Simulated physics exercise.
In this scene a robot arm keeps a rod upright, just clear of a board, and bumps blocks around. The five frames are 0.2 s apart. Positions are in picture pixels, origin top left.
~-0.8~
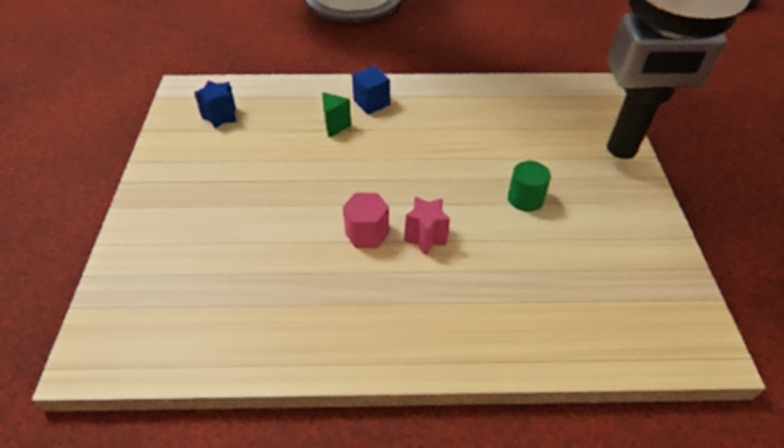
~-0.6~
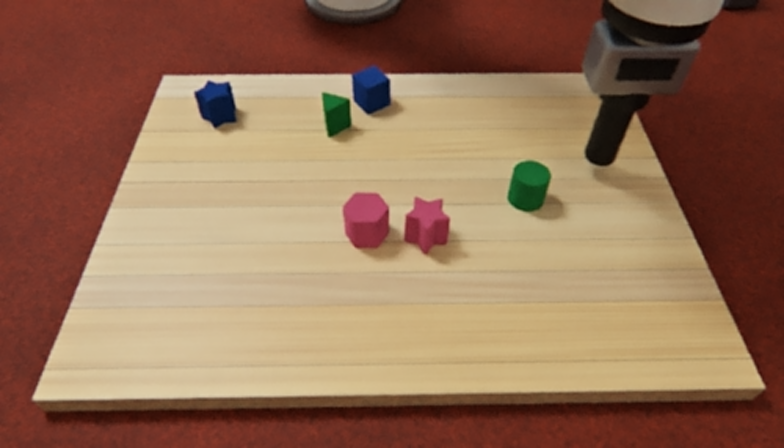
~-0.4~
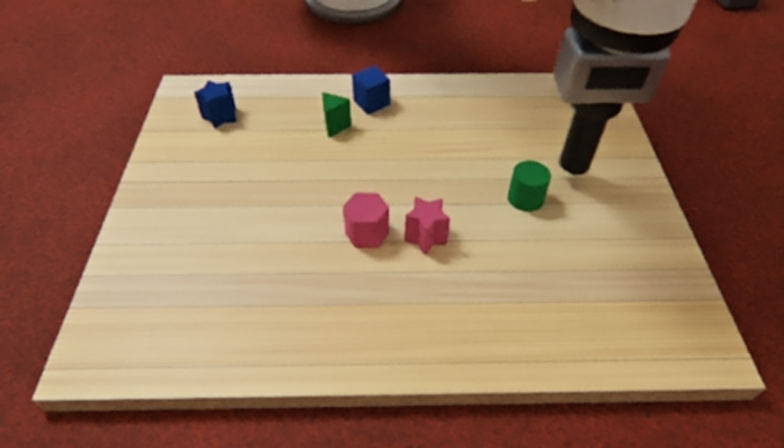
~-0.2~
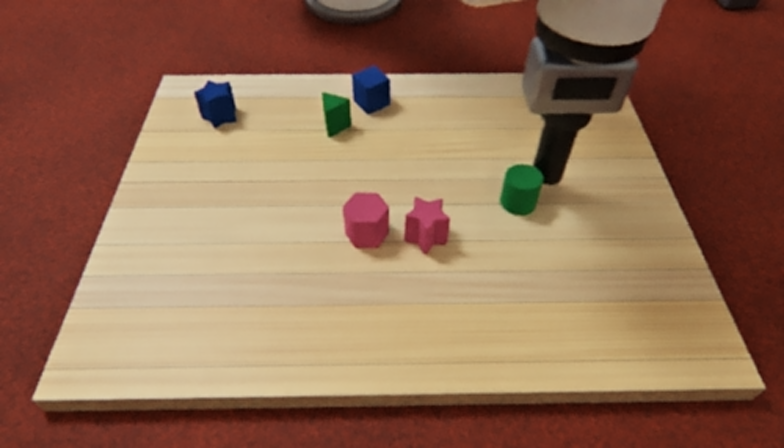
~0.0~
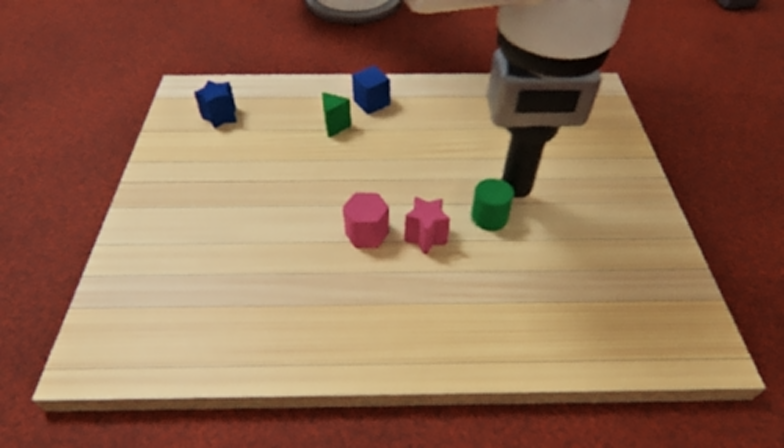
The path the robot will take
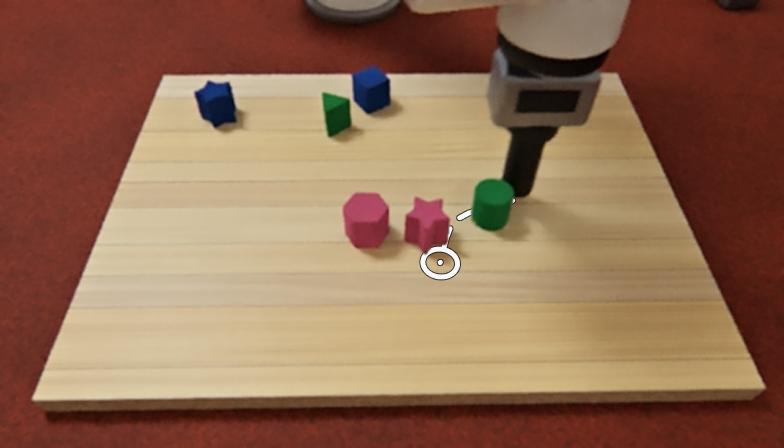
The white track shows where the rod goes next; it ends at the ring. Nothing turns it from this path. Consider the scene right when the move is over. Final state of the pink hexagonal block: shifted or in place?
The block stays on its spot.
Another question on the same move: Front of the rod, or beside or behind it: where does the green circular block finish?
At the end of the path, the rod is still pushing the green circular block ahead of it.
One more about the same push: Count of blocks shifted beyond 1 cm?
It displaces two.
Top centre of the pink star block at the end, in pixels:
The point I'd pick in the picture is (409, 229).
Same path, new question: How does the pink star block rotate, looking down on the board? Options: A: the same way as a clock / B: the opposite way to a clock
Correct choice: A.
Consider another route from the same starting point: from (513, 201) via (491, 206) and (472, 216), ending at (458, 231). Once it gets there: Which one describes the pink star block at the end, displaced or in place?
Somewhere new.
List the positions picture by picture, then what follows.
Rod tip (622, 150); block tops, pink hexagonal block (366, 206); pink star block (428, 211); green circular block (533, 172), in the first frame.
Rod (599, 156); blocks unchanged, in the second frame.
Rod (574, 165); blocks unchanged, in the third frame.
Rod (547, 175); green circular block (525, 176), in the fourth frame.
Rod (516, 187); pink hexagonal block (366, 206); pink star block (428, 211); green circular block (495, 191), in the fifth frame.
Path on the board, from (513, 201) over (477, 210) and (449, 230) to (440, 263).
What follows on the original path. One third of the way, rod (478, 197); green circular block (464, 207).
Two thirds of the way, rod (451, 217); pink star block (413, 218), turned 40° clockwise; green circular block (448, 233).
At the end, rod (442, 250); pink hexagonal block in place; pink star block (409, 229), turned 100° clockwise; green circular block (442, 269).
